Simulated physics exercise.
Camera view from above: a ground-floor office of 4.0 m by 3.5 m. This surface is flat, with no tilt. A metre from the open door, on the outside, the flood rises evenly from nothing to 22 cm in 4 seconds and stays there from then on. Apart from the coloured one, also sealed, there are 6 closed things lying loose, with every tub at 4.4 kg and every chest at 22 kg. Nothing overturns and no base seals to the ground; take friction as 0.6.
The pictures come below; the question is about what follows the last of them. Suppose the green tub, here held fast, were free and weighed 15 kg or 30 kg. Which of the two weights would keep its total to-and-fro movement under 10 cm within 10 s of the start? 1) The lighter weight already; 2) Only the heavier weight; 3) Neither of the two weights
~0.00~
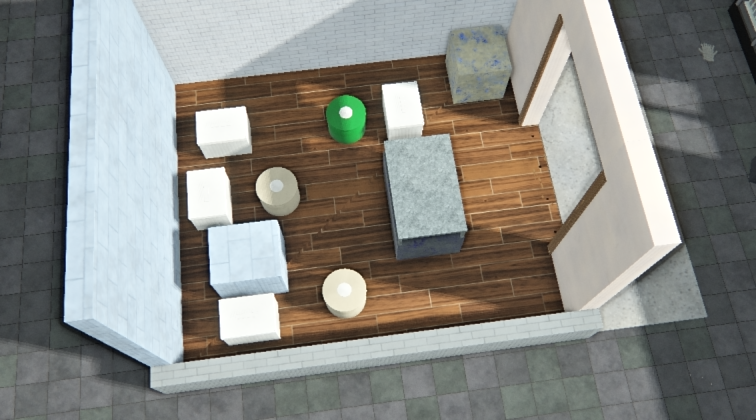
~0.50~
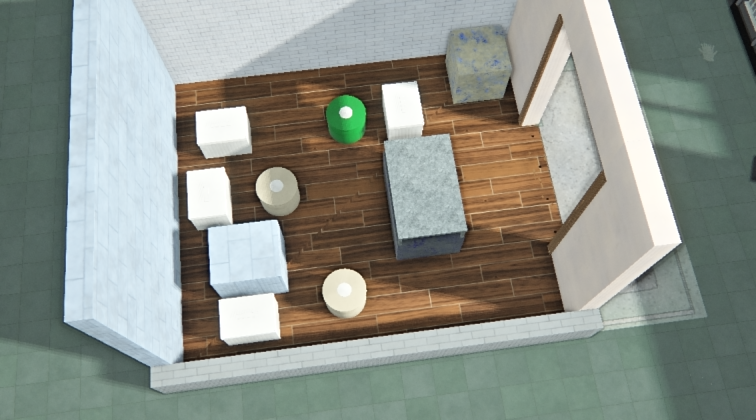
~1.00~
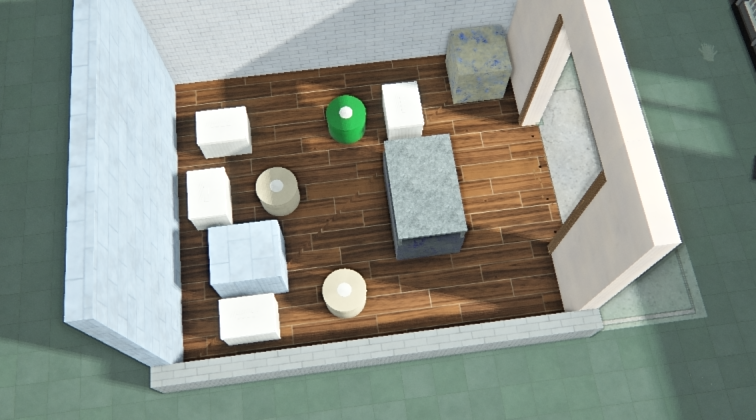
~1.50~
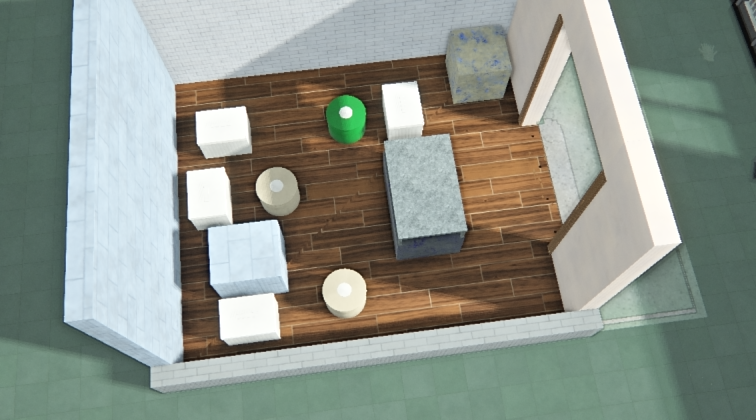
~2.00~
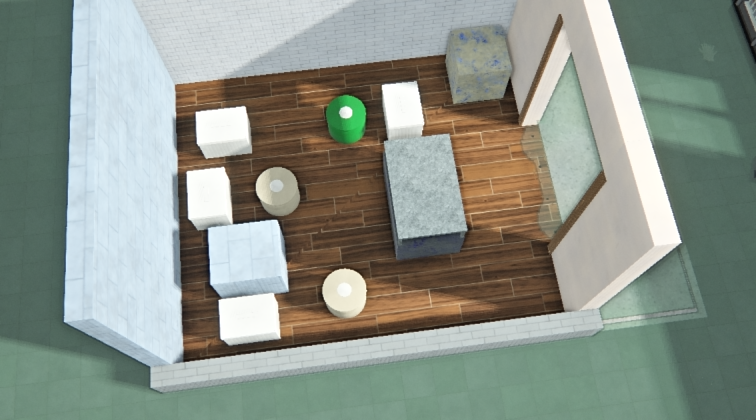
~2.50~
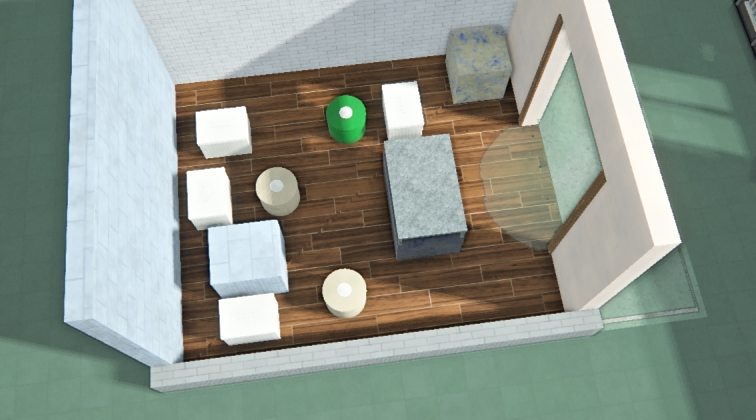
Answer: 2.
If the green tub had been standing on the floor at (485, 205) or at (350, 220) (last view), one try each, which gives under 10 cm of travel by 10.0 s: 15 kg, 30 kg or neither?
In turn: Neither is enough; either load holds.
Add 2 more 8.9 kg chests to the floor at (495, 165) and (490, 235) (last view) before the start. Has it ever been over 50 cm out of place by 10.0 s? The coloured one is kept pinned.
Those two come out over the line and over the line, in that order.
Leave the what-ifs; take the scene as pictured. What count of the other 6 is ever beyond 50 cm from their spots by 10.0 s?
The tally stands at 1.
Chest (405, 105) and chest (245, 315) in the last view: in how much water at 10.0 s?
Around 7 cm and 12 cm.
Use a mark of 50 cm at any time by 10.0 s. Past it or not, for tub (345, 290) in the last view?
That one is beyond half a metre, as it turns out.
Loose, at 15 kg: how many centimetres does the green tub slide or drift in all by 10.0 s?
Some 20 cm in all.
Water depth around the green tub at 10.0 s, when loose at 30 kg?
Depth: Approx. 6 cm.
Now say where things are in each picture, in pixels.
The first picture shows the green tub at (346, 113) rests on the ground; water covers 0.0 m2; 0 of 7 have shifted.
The second picture shows the green tub at (346, 113) rests on the ground; 0.0 m2 under water; 0 of 7 have shifted.
The third picture shows the green tub at (346, 113) rests on the ground; 0.0 m2 under water; 0 of 7 have shifted.
The fourth picture shows the green tub at (346, 113) rests on the ground; 0.0 m2 under water; 0 of 7 have shifted.
The fifth picture shows the green tub at (346, 113) rests on the ground; water covers 0.0 m2; 0 of 7 have shifted.
The sixth picture shows the green tub at (346, 113) rests on the ground; water covers 0.7 m2; 0 of 7 have shifted.
After 3.5 s the green tub would be 0 cm from its start with 15 kg and 0 cm from its start with 30 kg; 0 cm of water round it then.
After 4.5 s the green tub would be 0 cm from its start with 15 kg and 0 cm from its start with 30 kg; 0 cm of water round it then.
After 7.0 s the green tub would be 0 cm from its start with 15 kg and 0 cm from its start with 30 kg; 3 cm of water round it then.
After 10.0 s the green tub would be 19 cm from its start with 15 kg and 0 cm from its start with 30 kg; 6 cm of water round it then.
